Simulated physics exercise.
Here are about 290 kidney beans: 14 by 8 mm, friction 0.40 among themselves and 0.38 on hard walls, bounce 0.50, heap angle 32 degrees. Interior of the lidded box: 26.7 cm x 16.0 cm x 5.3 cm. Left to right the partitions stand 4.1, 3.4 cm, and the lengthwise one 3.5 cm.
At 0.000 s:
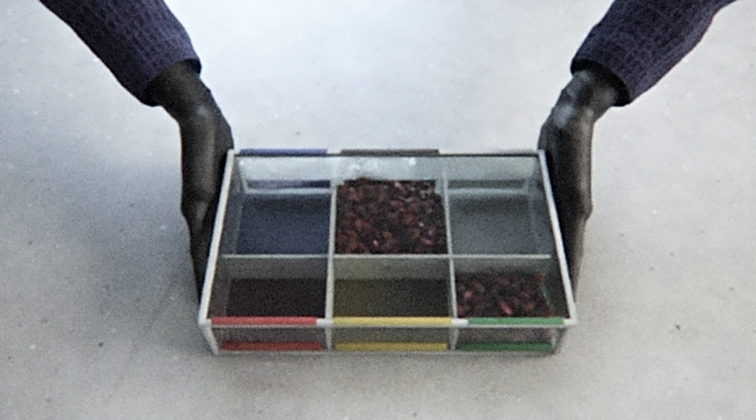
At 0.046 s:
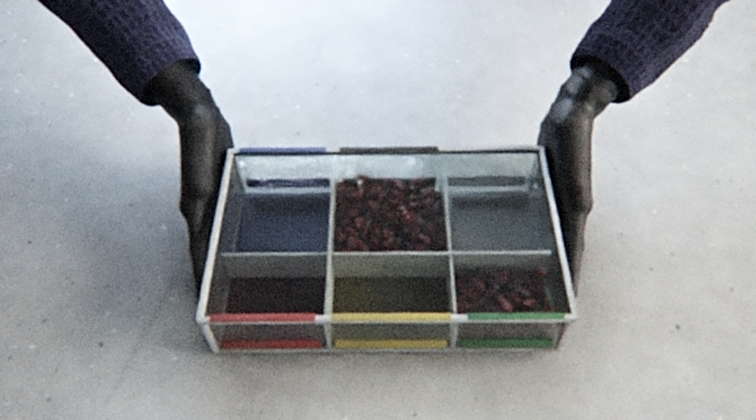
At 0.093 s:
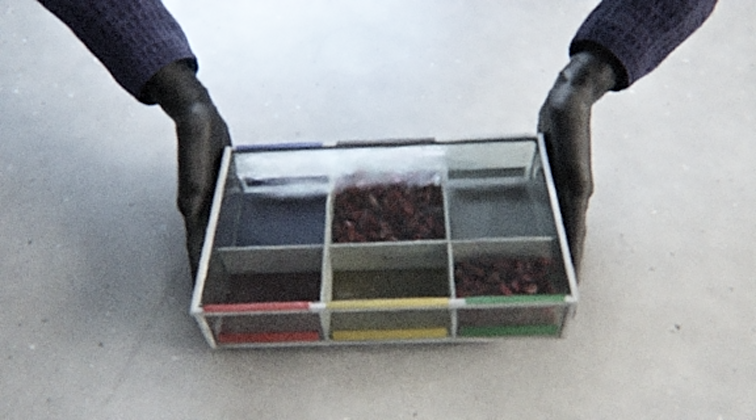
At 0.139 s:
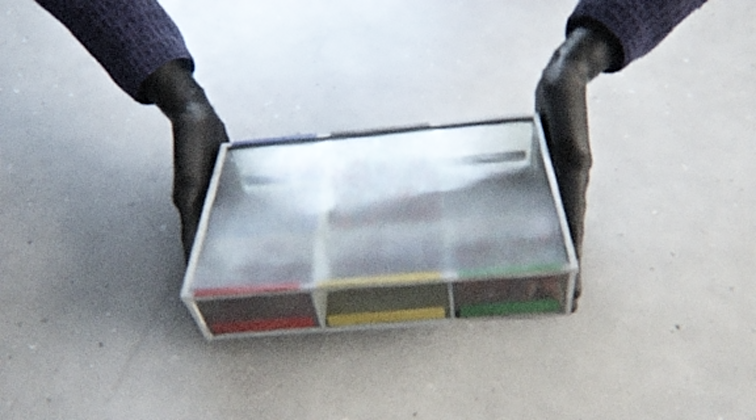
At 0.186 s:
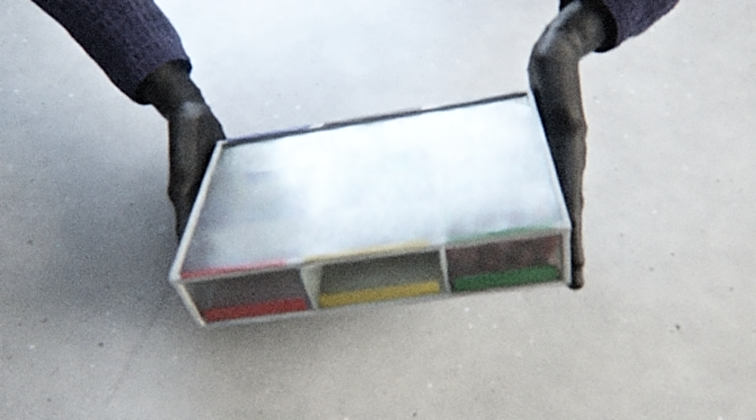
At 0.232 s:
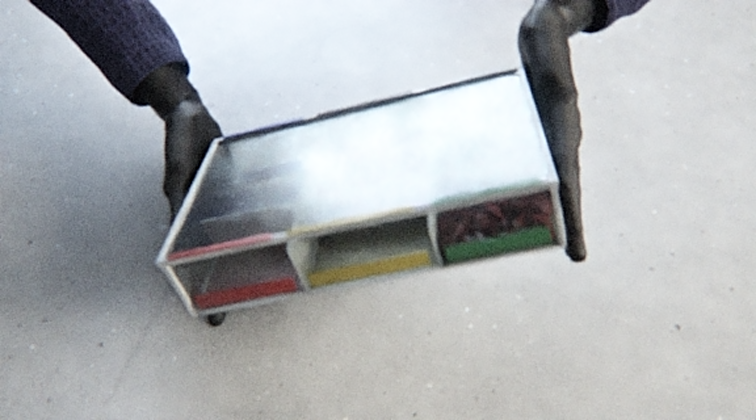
A clear lidded box with six compartments, edged in red, yellow and green along the front, sits between two dark hands in purple knitted sleeves above a pale grey speckled surface, seen from above. Dark red beans fill parts of the back middle and front right compartments. The hands tilt the box, slowly then faster, raising its right side while white glare covers the lid.
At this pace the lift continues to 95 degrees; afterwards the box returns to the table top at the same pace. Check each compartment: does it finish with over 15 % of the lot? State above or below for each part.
Red compartment: Below. Blue compartment: Below. Green compartment: Below. Yellow compartment: Below. White compartment: Below. Black compartment: Above.
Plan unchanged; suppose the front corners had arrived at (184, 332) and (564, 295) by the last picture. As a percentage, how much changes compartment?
Then around 25 percent would end up out of place.
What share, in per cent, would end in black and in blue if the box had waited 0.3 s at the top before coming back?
Result - black: 90 %; blue: 5 %.
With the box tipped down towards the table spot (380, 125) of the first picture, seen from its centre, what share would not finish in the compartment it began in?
Something like 20 in a hundred.
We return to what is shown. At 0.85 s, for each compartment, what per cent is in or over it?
Red = 0, blue = 0, green = 20, yellow = 5, white = 0, black = 75 (per cent).
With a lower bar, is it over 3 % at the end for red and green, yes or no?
Red: False, green: True.
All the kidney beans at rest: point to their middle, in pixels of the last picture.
My guess is close to (378, 217).
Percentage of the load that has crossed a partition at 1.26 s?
Estimate: Roughly 20 in a hundred.
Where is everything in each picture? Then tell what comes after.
Box tilt 0 degrees, front corners at (205, 321) and (571, 321); green 30 %, black 70 %, in the first picture.
Box tilt 1 degrees, front corners at (203, 318) and (571, 316), in the second picture.
Box tilt 5 degrees, front corners at (197, 309) and (572, 298), lowest corner left back, in the third picture.
Box tilt 11 degrees, front corners at (188, 295) and (571, 266), lowest corner left back, in the fourth picture.
Box tilt 18 degrees, front corners at (176, 278) and (564, 225), lowest corner left back, in the fifth picture.
Box tilt 24 degrees, front corners at (164, 261) and (551, 180), lowest corner left back; green 30 %, black 70 %. The box's pace is about 140 degrees a second, in the sixth picture.
After 0.85 s, tilt 94 degrees; green 20 %, yellow 5 %, black 75 %.
After 1.26 s, tilt 39 degrees; blue 5 %, green 10 %, black 85 %.
After 1.75 s, tilt 0 degrees; blue 5 %, green 10 %, black 85 %.
By 2.1 s all is still; red 0 %, blue 5 %, green 10 %, yellow 0 %, white 0 %, black 85 %.
